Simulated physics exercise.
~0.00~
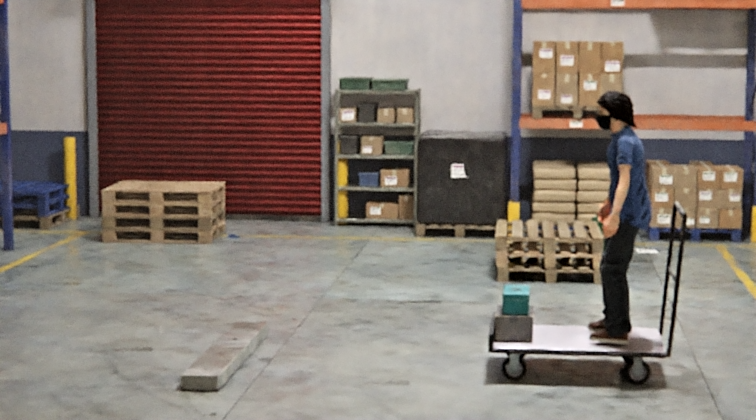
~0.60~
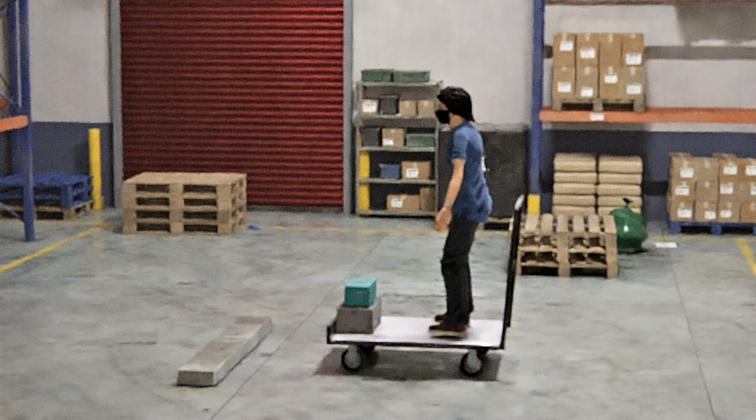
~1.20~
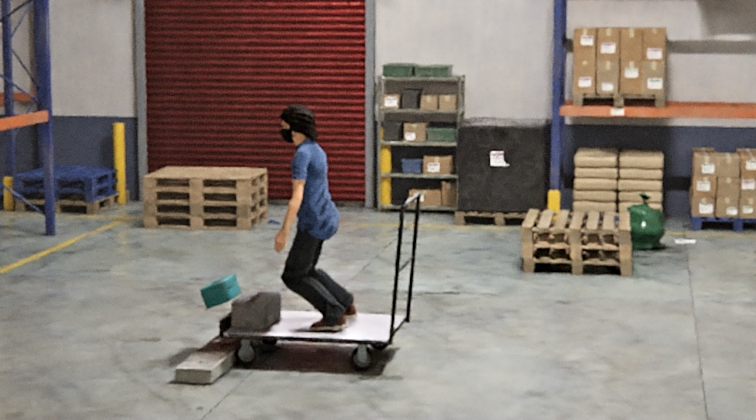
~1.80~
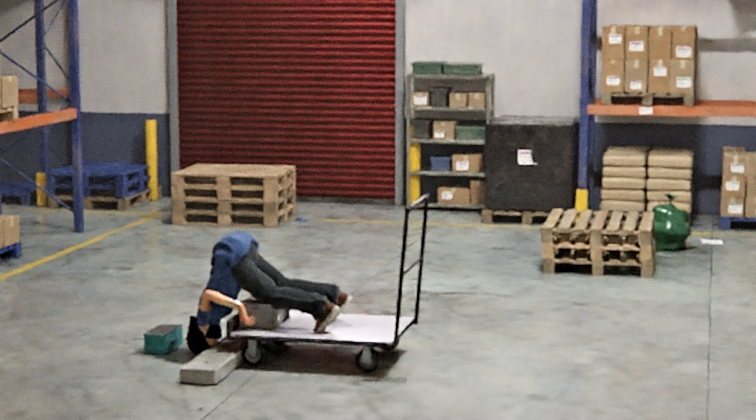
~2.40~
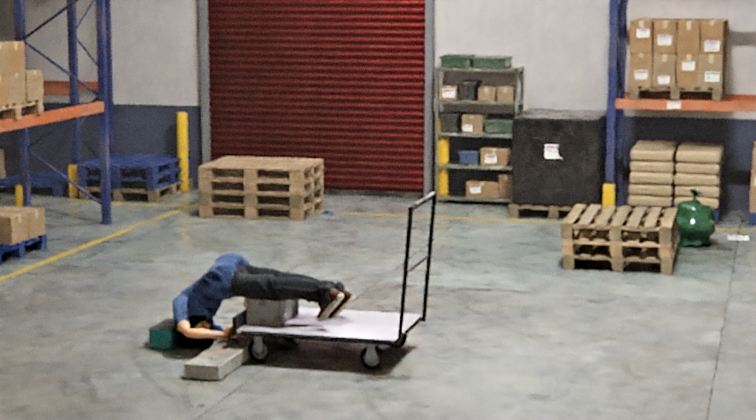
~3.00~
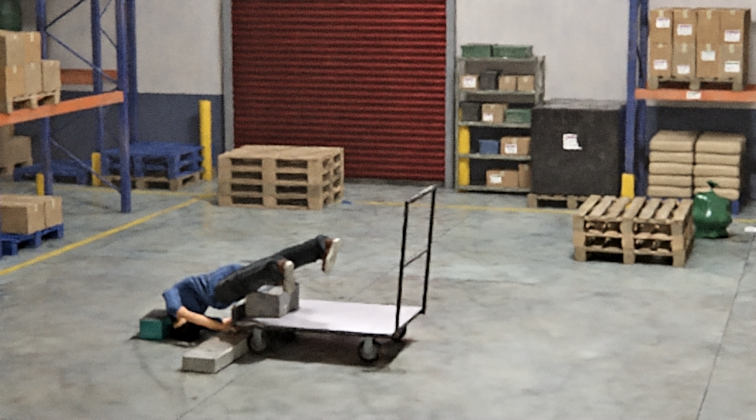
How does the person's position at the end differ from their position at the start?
At the start the person stands upright on the trolley at the right of the view. By the end they are further left and face down over the front of the trolley, with head and arms on the floor and legs stretched back over the grey box.
